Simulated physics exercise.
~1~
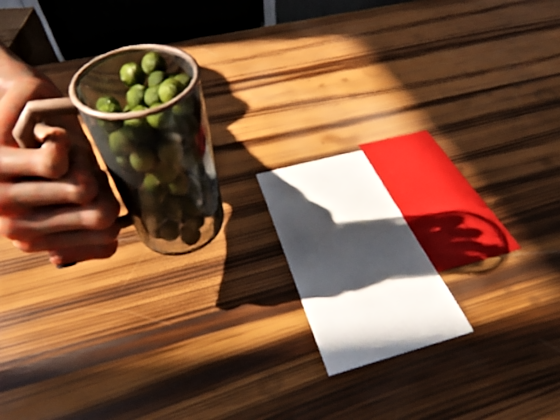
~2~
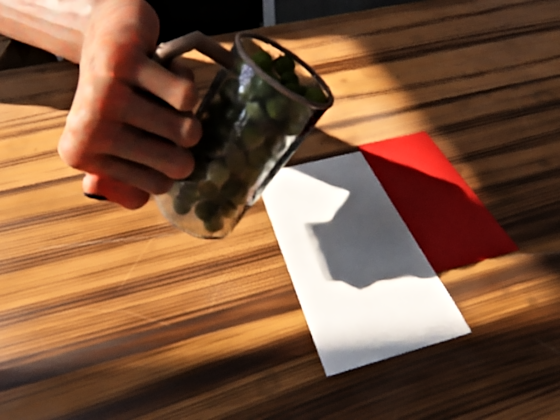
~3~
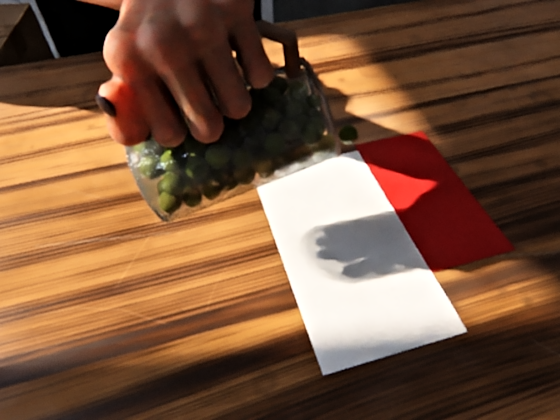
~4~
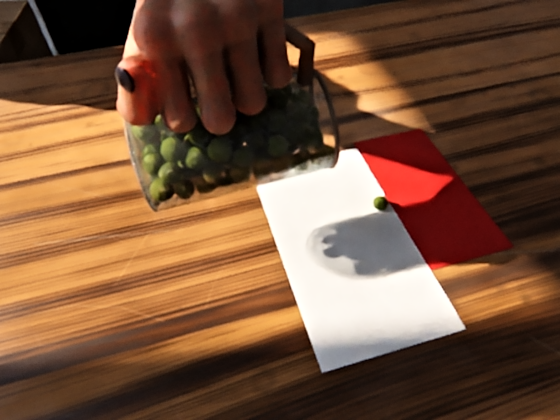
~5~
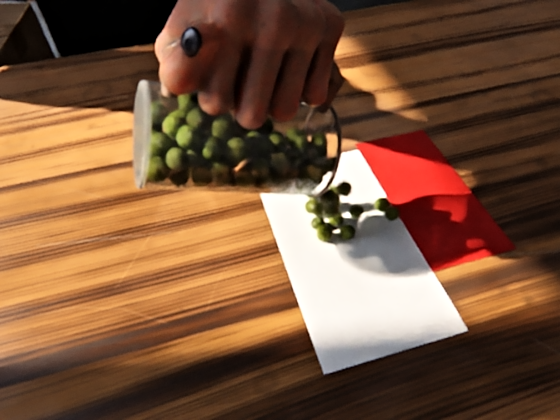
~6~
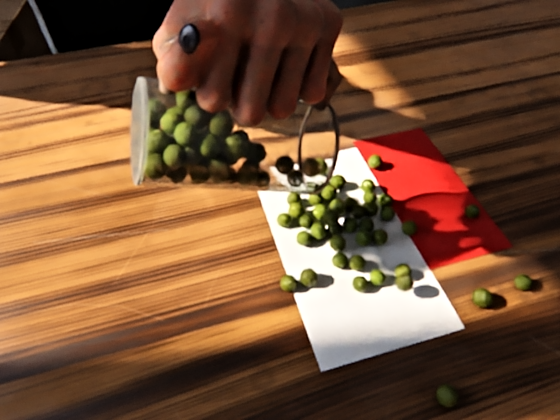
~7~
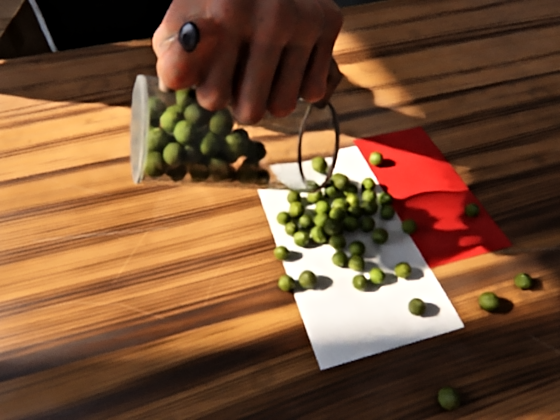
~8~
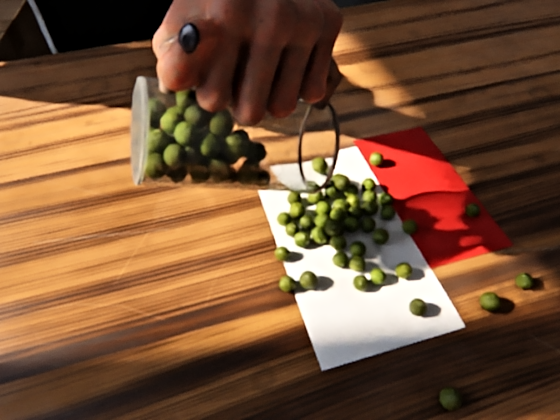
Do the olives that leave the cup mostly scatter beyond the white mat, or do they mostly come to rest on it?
They mostly come to rest on the white mat. Only a few end up beyond it, so neither the red mat nor the bare table gets a large share.
